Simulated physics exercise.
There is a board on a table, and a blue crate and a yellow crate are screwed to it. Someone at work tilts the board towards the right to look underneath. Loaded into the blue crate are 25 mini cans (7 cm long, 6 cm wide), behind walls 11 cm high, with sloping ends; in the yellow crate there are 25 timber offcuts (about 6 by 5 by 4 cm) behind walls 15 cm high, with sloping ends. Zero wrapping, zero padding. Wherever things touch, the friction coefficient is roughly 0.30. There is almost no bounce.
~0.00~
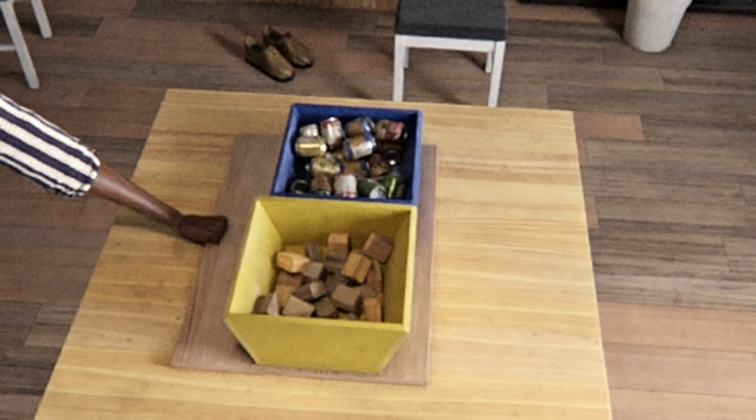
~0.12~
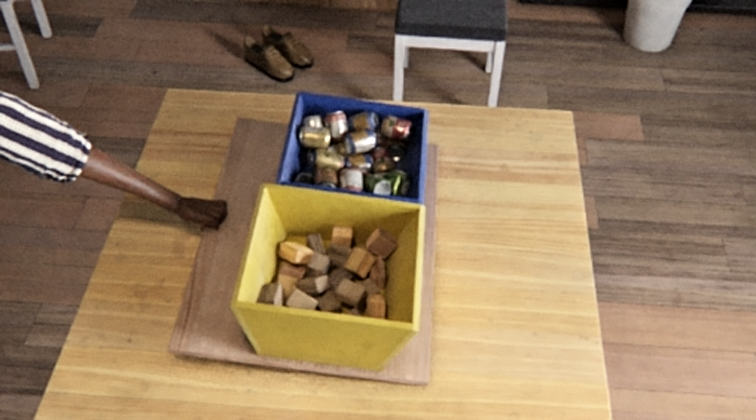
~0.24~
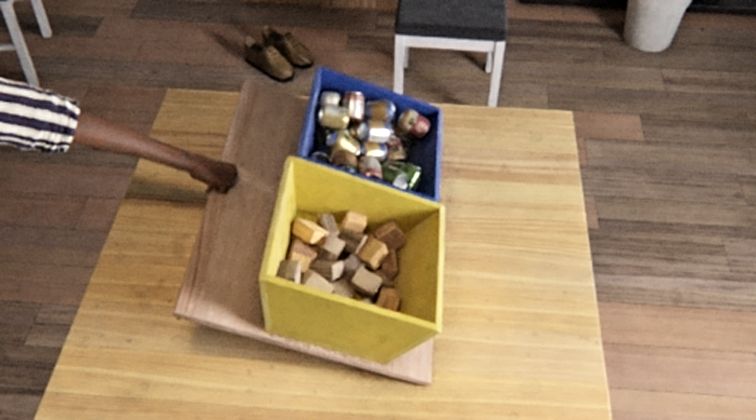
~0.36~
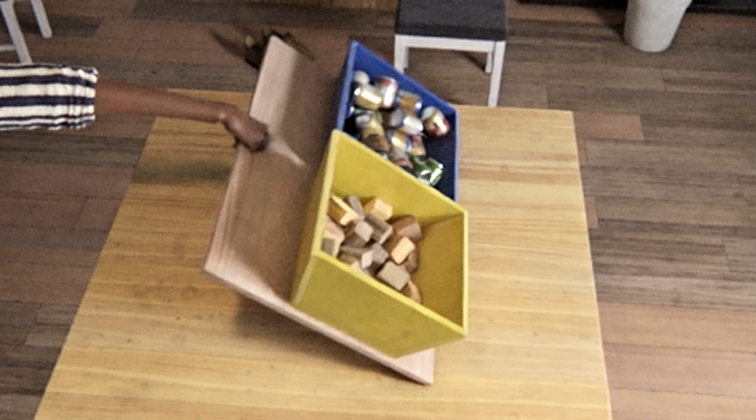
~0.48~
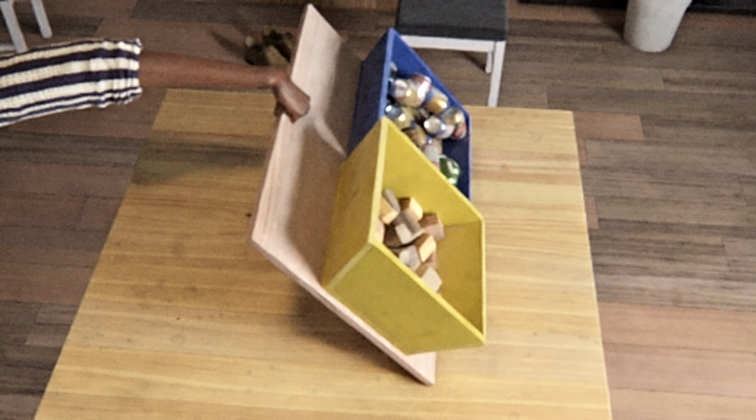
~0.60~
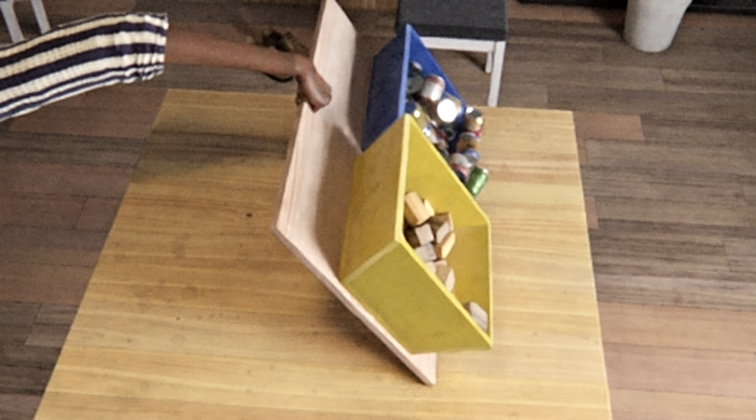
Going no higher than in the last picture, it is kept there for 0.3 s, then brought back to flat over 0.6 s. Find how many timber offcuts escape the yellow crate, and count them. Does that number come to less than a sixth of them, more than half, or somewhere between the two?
Less than a sixth.
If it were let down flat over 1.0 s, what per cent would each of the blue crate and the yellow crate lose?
Blue crate 30, yellow crate 0 per cent.
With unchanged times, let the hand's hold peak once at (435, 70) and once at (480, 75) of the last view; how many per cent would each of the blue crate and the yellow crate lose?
First try, then second: The blue crate sheds 100 then 100 per cent, and the yellow crate sheds 100 then 100 per cent.
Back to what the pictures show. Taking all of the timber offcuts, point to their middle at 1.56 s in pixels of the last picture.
I'd say near (356, 295).
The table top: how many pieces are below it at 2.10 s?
Count: Roughly 2.
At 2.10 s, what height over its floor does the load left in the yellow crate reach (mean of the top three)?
Roughly 12 centimetres.
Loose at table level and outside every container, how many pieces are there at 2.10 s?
Roughly 8.
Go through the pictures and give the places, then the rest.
In the first picture (places track the rim corner closest to us here, unless another is named), yellow crate (403, 327); blue crate (by its farthest rim corner) (295, 105); tipped 0°; all still inside.
The second picture shows yellow crate (413, 327); blue crate (301, 93); tipped 6°.
The third picture shows yellow crate (436, 327); tipped 20°.
The fourth picture shows yellow crate (464, 332); tipped 37°.
The fifth picture shows yellow crate (484, 339); tipped 51°.
The sixth picture shows yellow crate (492, 343); tipped 57°; all still inside.
After 0.84 s, tilt 57°; the blue crate is down by 5 of 25 and the yellow crate is down by 1 of 25.
After 1.14 s, tilt 37°; the blue crate is down by 7 of 25 and the yellow crate is down by 1 of 25.
After 1.56 s, tilt 0°; the blue crate is down by 8 of 25 and the yellow crate is down by 1 of 25.
Outcome (at 2.10 s), the blue crate is down by 8 of 25 and the yellow crate is down by 1 of 25. Asked share, 1 of 25, 4 per cent.
